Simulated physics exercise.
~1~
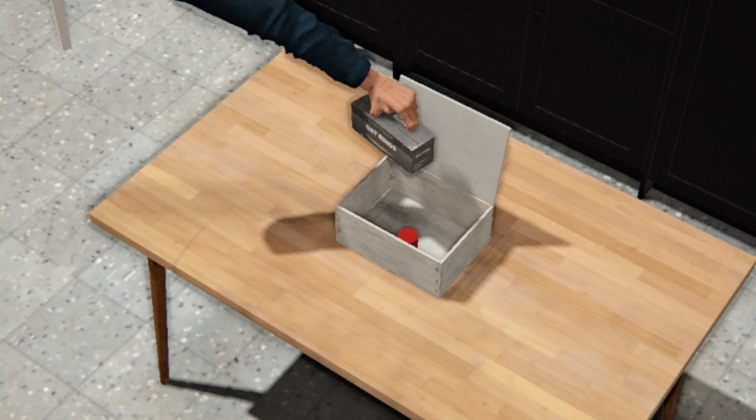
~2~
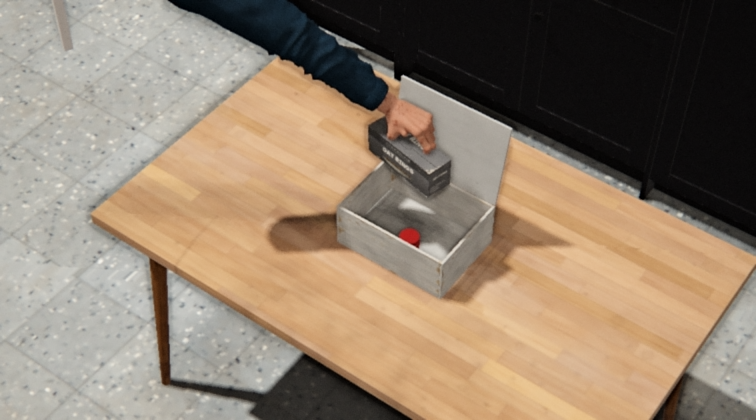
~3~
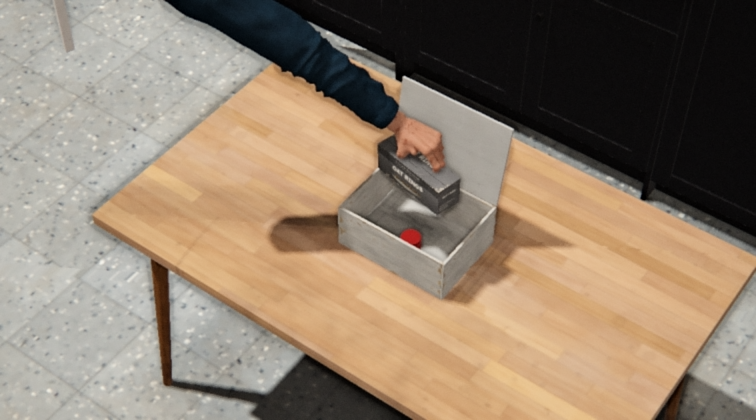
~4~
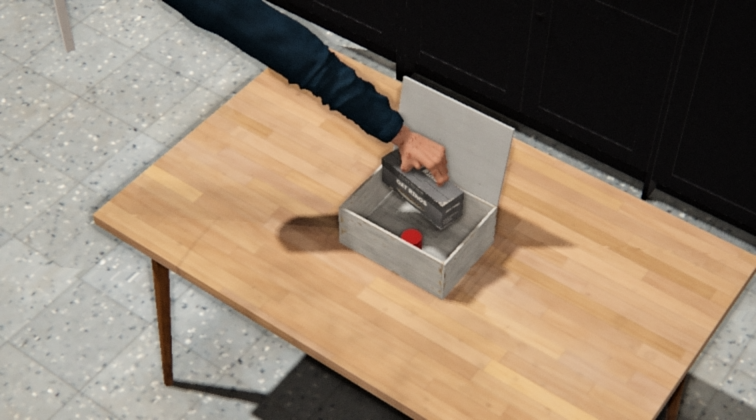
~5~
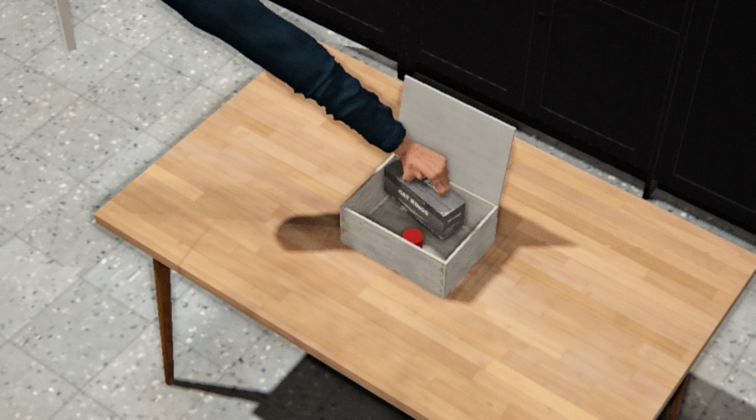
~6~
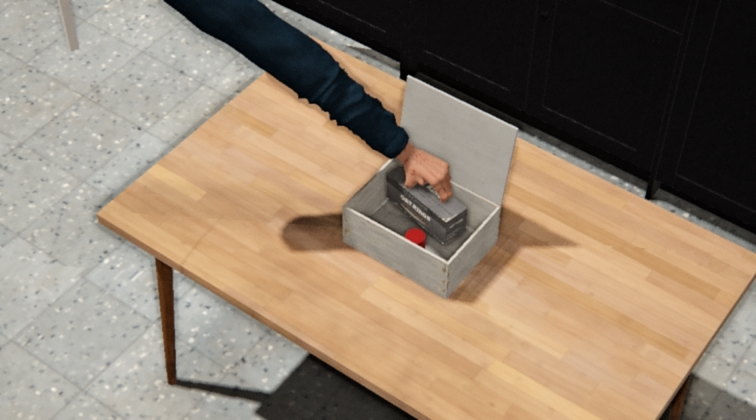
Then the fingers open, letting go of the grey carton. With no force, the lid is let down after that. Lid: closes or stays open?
Closes.
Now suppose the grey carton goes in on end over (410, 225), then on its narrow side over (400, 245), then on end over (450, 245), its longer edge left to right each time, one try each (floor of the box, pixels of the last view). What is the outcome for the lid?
First try: A gap remains; second try: No gap; third try: A gap remains.
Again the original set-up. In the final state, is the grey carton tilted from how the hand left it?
Looking at the last picture, it is left as set.
Then, 1.20 s after the last picture, lid starting down; grey carton slid a little near (425, 231).
Then, 1.80 s after the last picture, lid 41° above the rim; grey carton slid a little near (425, 231).
At rest, lid shut; moved from the start, grey carton; red shaker in place. Seen from the same camera at the end, grey carton near (425, 231).
